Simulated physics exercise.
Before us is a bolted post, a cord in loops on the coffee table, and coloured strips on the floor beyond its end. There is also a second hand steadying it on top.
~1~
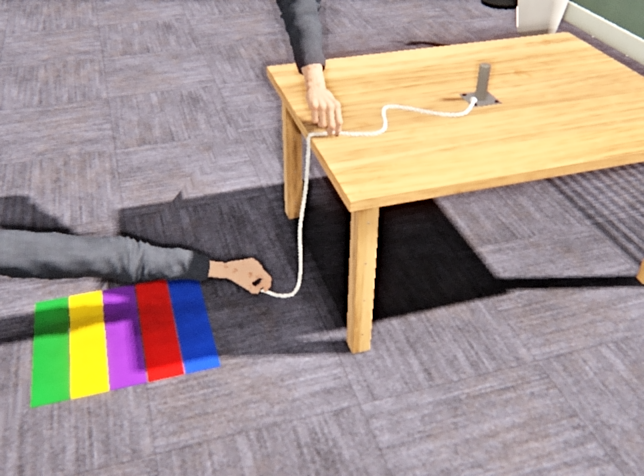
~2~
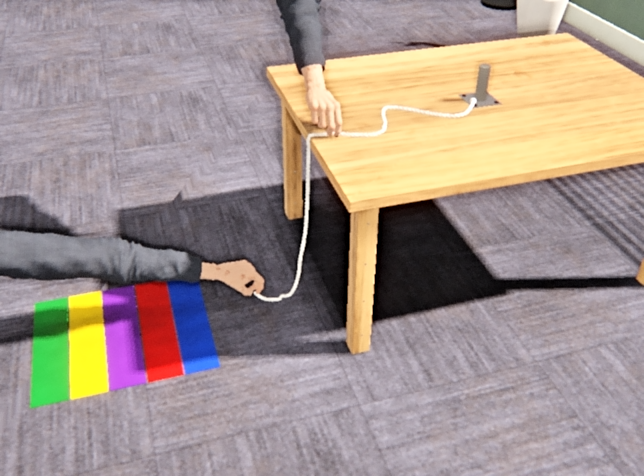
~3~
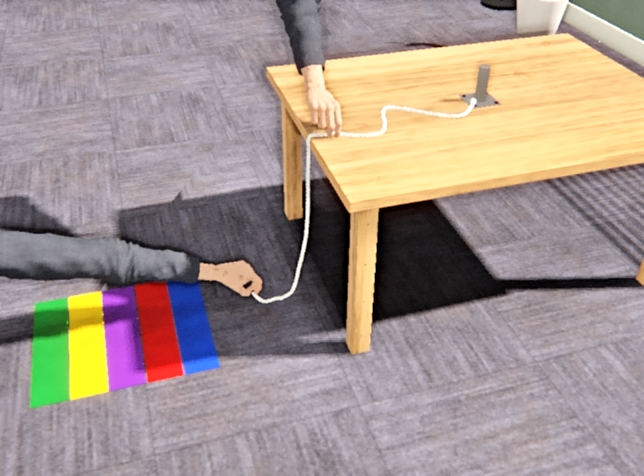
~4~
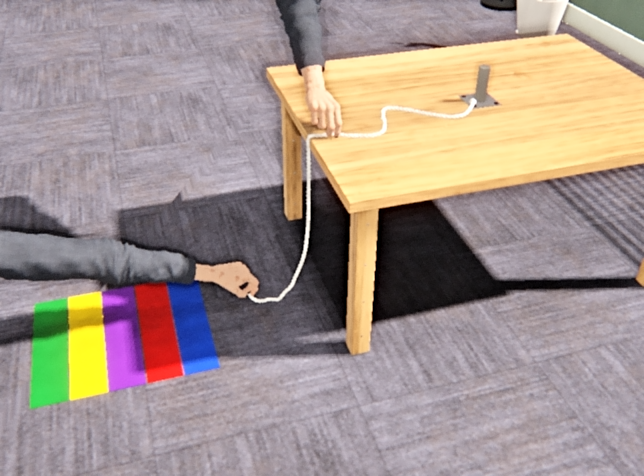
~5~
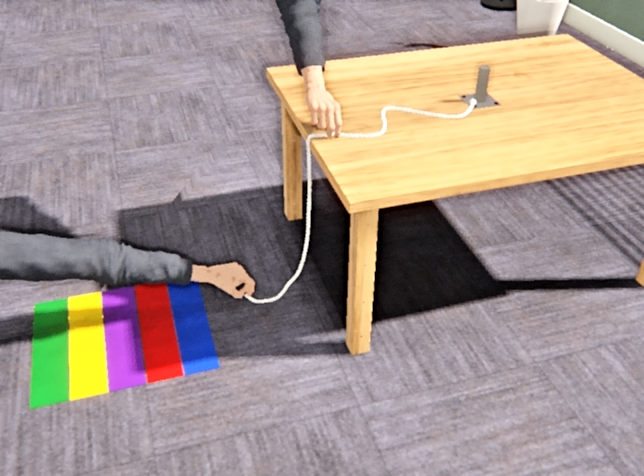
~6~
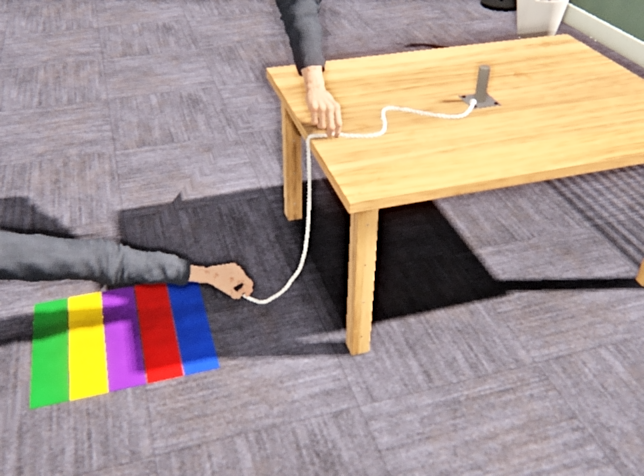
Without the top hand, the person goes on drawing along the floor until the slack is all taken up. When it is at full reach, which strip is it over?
It is over the yellow strip.
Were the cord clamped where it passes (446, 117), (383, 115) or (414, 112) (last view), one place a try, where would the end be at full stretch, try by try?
Going through the three tries, you get (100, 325), (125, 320) and (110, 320).
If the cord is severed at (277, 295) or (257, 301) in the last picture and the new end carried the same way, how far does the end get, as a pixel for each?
The first cut gives (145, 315) and the second gives (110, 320).
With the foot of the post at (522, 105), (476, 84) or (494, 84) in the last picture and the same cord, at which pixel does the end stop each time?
About (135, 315), (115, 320) and (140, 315).
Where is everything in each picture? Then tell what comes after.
End (262, 290); blue (199, 351); red (163, 358); purple (127, 366); yellow (89, 374); green (51, 382), in the first frame.
End (255, 292); cord through (464, 114) (392, 107) (369, 135) (308, 154) (306, 222) (297, 279), in the second frame.
End (253, 293), in the third frame.
End (249, 294); cord through (464, 115) (392, 108) (369, 136) (309, 155) (308, 222) (294, 279), in the fourth frame.
End (246, 295), in the fifth frame.
End (244, 295); cord through (464, 115) (392, 108) (369, 136) (309, 155) (308, 223) (293, 279), in the sixth frame.
Soon after, end near (139, 316); over red.
After that, end near (104, 322); over purple.
At the stop, end near (84, 326); over yellow. It gets as far as the yellow strip.
